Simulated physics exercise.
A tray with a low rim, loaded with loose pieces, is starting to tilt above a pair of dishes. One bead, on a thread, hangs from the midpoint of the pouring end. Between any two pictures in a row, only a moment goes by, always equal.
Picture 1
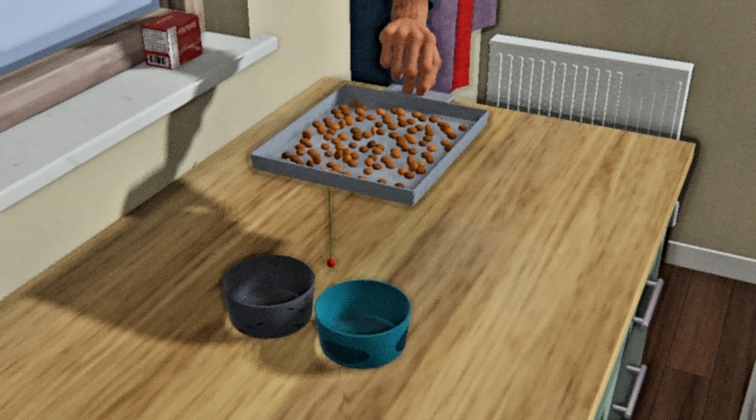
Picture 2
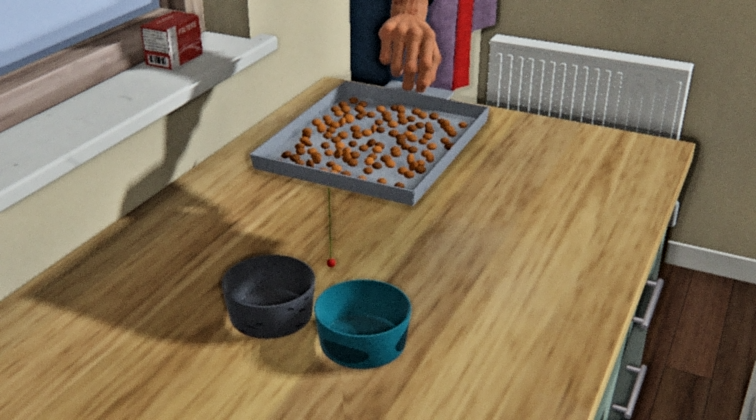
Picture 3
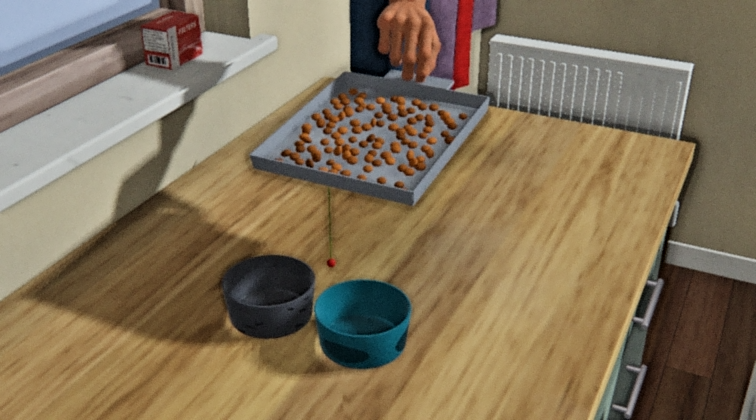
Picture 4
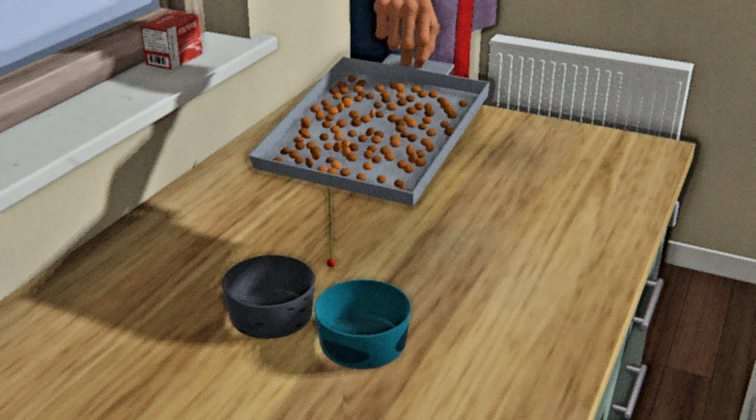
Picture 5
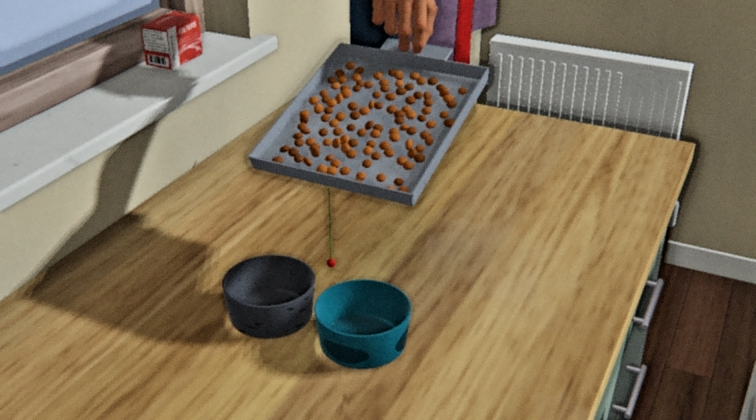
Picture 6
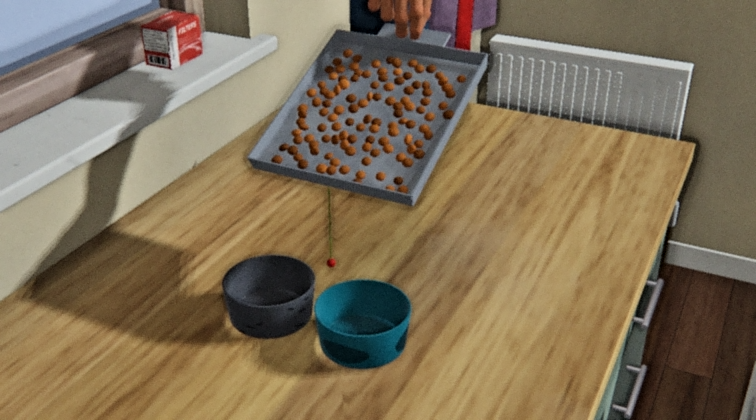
In a room with a pale wooden worktop, seen from above at an angle, a windowsill with a red box lies to the left and a white radiator stands behind. A hand holds the far side of a grey tray of orange-brown pieces, a red bead hanging below its near edge, with a dark grey bowl and a teal bowl in front. The hand steadily raises the tray's far side, tilting it toward the bowls, while the pieces stay spread across it and the camera stays still.
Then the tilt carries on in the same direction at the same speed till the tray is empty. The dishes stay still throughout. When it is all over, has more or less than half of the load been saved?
More than half.
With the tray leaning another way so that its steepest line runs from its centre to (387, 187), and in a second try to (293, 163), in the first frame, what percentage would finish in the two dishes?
50 % and 40 %.
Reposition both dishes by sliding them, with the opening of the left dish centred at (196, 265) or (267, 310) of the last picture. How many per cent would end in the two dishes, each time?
Trial 1 around 50 percent, trial 2 around 60 percent.
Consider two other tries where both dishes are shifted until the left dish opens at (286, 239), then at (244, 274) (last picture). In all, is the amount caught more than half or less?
In order, they'd catch a minor share, and next a major share.
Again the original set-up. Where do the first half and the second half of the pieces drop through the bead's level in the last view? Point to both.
Around (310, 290), followed by around (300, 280).
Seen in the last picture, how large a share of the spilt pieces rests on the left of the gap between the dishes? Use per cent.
Near 70 %.
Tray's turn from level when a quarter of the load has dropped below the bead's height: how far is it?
The angle is around 110°.
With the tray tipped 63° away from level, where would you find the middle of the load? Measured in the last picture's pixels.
(331, 158).
Soon after the last picture, tray tipped steeply; nearly all on the tray; a stray few in the air.
A little later, tray tipped past a quarter turn; most on the tray; a small part in the right dish; a small part in the left dish; a small part outside both; a small part in the air.
Later still, tray tipped past a quarter turn; about half in the right dish; about a third in the left dish; a small part outside both.
At rest, tray tipped past a quarter turn; about half in the right dish; about a third in the left dish; a small part outside both.
